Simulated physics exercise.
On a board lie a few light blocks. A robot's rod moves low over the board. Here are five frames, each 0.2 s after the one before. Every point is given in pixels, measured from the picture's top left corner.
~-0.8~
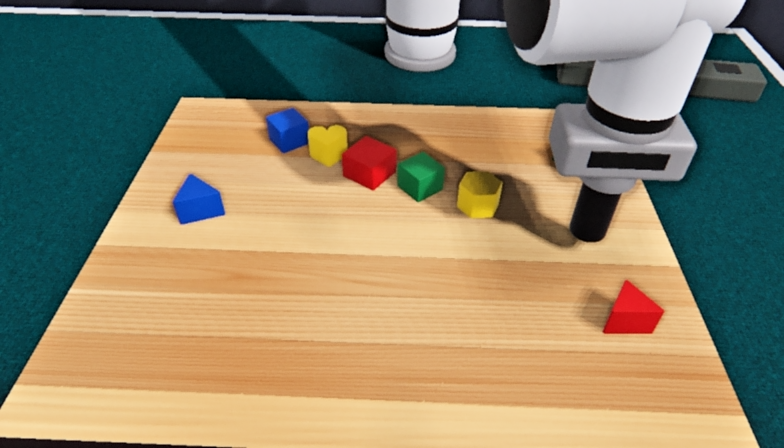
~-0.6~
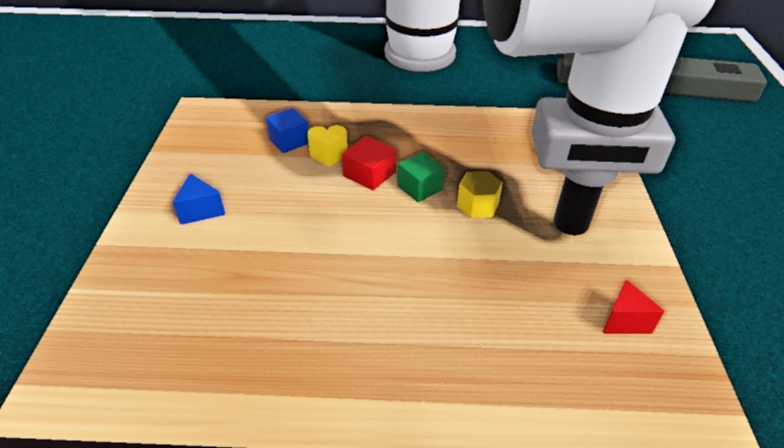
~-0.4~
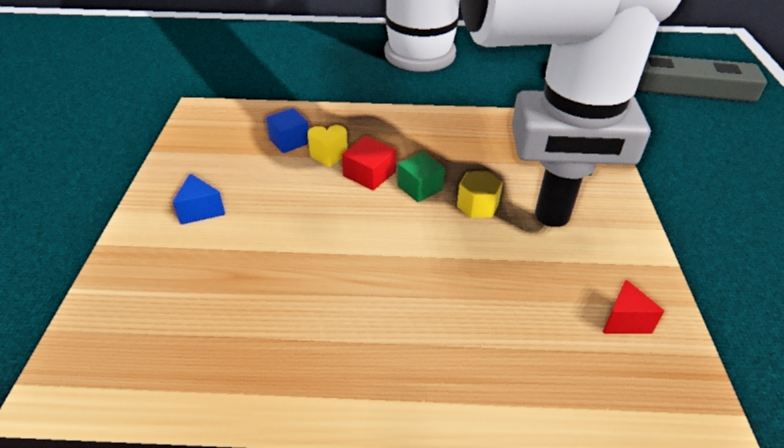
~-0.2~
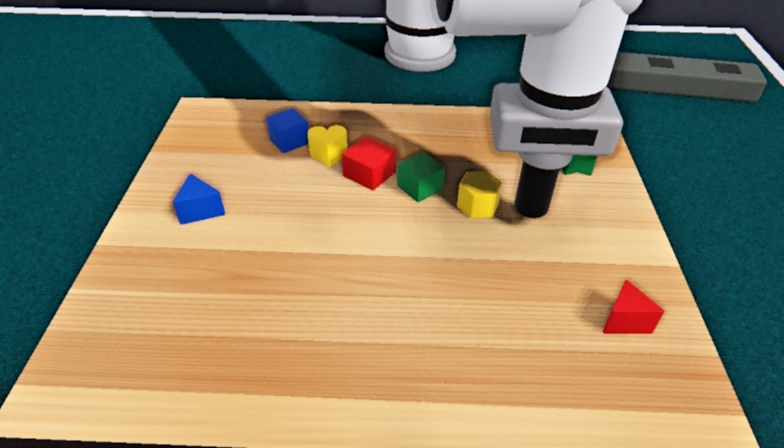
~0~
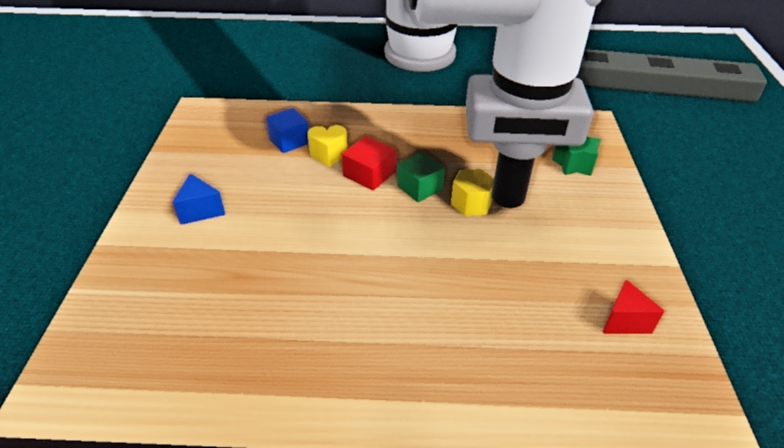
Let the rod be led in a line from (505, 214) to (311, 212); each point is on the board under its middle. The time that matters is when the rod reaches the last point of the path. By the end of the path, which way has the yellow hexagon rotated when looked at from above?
Seen from overhead, it turns clockwise.
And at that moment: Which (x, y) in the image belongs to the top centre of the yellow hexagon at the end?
It ends at (435, 166).
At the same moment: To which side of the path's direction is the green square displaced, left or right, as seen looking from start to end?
It shifts rightward.
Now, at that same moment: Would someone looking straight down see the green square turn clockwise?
No.
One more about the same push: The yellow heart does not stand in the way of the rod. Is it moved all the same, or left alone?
Well, the yellow heart holds its place.
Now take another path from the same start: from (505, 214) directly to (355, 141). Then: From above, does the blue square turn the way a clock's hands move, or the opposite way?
The block turns clockwise.
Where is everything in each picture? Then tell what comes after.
The first picture shows tip of the rod (587, 232), middles of tops, yellow heart (327, 133), red square (369, 151), green square (421, 165), yellow hexagon (481, 182).
The second picture shows rod (570, 225), nothing pushed.
The third picture shows rod (552, 217), nothing pushed.
The fourth picture shows rod (531, 208), nothing pushed.
The fifth picture shows rod (508, 199), yellow heart (327, 133), red square (369, 151), green square (421, 165), yellow hexagon (475, 180).
On the path given first. One third of the way, rod (441, 197); red square (366, 150); green square (405, 154), turned 30° anticlockwise; yellow hexagon (436, 166), turned 60° clockwise.
Two thirds of the way, rod (376, 197); red square (366, 150), turned 10° anticlockwise; green square (404, 153), turned 30° anticlockwise; yellow hexagon (435, 166), turned 60° clockwise.
At the end, rod (309, 198); yellow heart unmoved; red square (366, 150), turned 10° anticlockwise; green square (404, 153), turned 30° anticlockwise; yellow hexagon (435, 166), turned 60° clockwise.
